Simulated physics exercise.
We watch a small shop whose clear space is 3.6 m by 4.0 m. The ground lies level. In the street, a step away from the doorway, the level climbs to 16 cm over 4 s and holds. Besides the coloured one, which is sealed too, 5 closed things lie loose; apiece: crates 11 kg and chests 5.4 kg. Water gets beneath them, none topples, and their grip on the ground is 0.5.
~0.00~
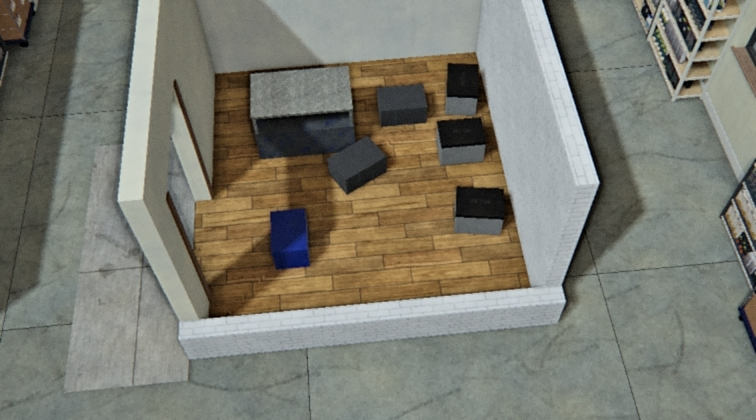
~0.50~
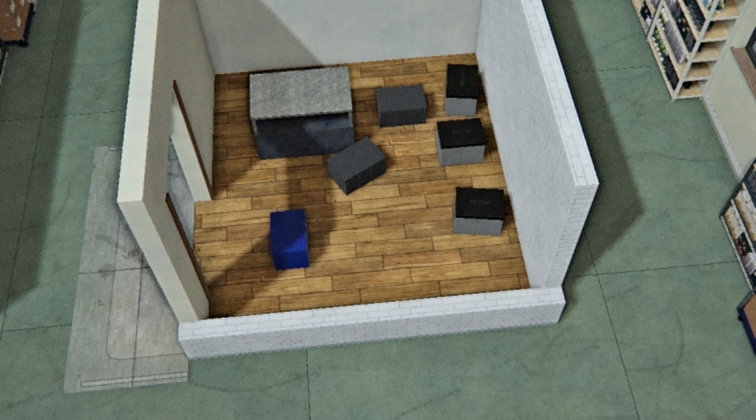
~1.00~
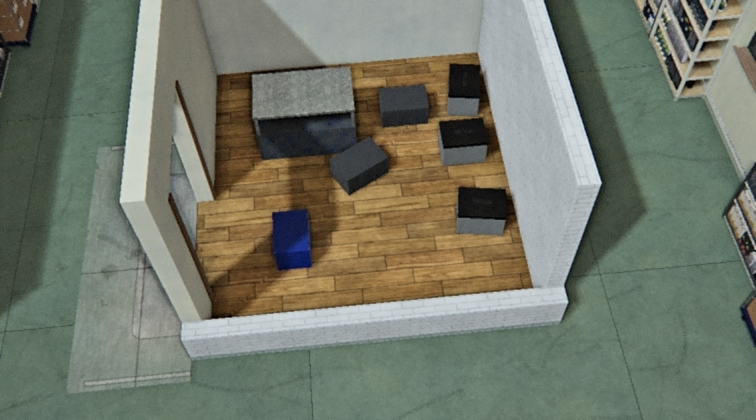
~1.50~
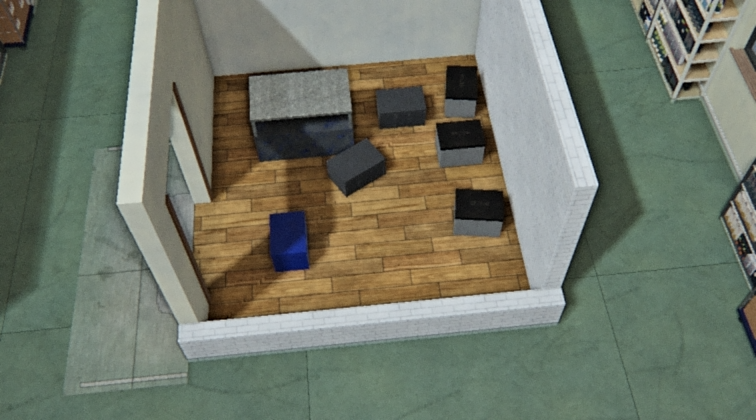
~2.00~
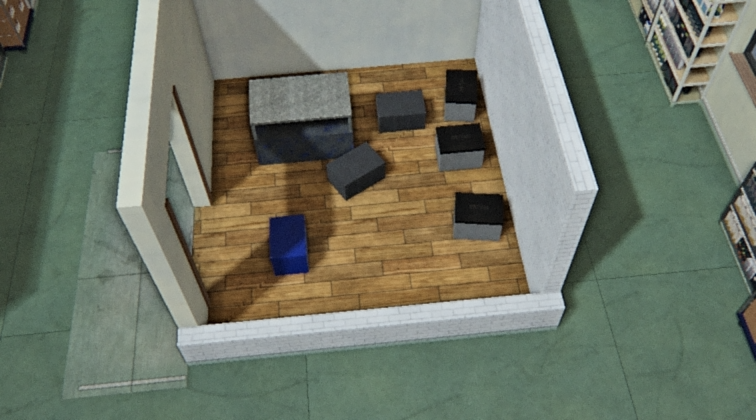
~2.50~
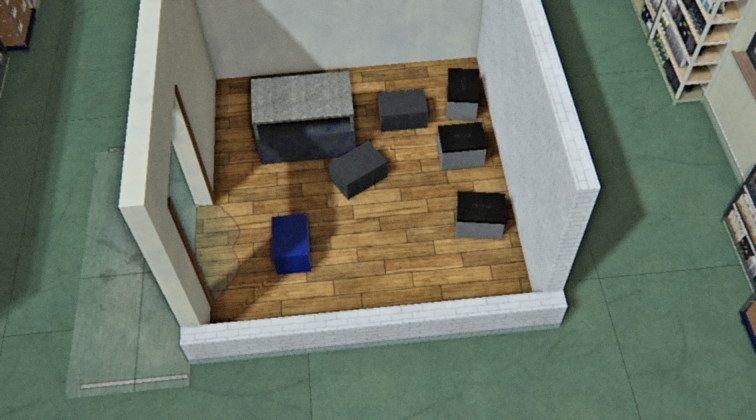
A shallow film of water creeps through the doorway while the boxes stay still.
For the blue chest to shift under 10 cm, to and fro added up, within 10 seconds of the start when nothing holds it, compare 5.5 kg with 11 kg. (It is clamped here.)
For it, neither weight holds it.
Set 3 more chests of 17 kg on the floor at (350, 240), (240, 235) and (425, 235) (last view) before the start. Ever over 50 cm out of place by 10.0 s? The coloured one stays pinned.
In that order: Less, past it, less.
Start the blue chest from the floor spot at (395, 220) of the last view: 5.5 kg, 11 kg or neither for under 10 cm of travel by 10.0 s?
Neither holds.
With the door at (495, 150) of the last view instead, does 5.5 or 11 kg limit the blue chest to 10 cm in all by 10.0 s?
In that case neither weight holds it.
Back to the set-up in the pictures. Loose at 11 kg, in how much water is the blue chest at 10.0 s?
Roughly 12 cm.
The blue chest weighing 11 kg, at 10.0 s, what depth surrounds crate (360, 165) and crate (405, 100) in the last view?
About 9 and 4 cm.
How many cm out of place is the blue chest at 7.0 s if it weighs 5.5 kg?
Roughly 250 cm.
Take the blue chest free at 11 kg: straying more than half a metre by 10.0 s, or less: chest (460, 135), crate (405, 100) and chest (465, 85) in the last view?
In that order: More, under, over.
After 3.5 s the blue chest would be 17 cm from its start with 5.5 kg and 5 cm from its start with 11 kg; 3 cm of water round it then.
After 4.5 s the blue chest would be 75 cm from its start with 5.5 kg and 48 cm from its start with 11 kg; 3 cm of water round it then.
After 7.0 s the blue chest would be 246 cm from its start with 5.5 kg and 180 cm from its start with 11 kg; 5 cm of water round it then.
After 10.0 s the blue chest would be 233 cm from its start with 5.5 kg and 203 cm from its start with 11 kg; 12 cm of water round it then.
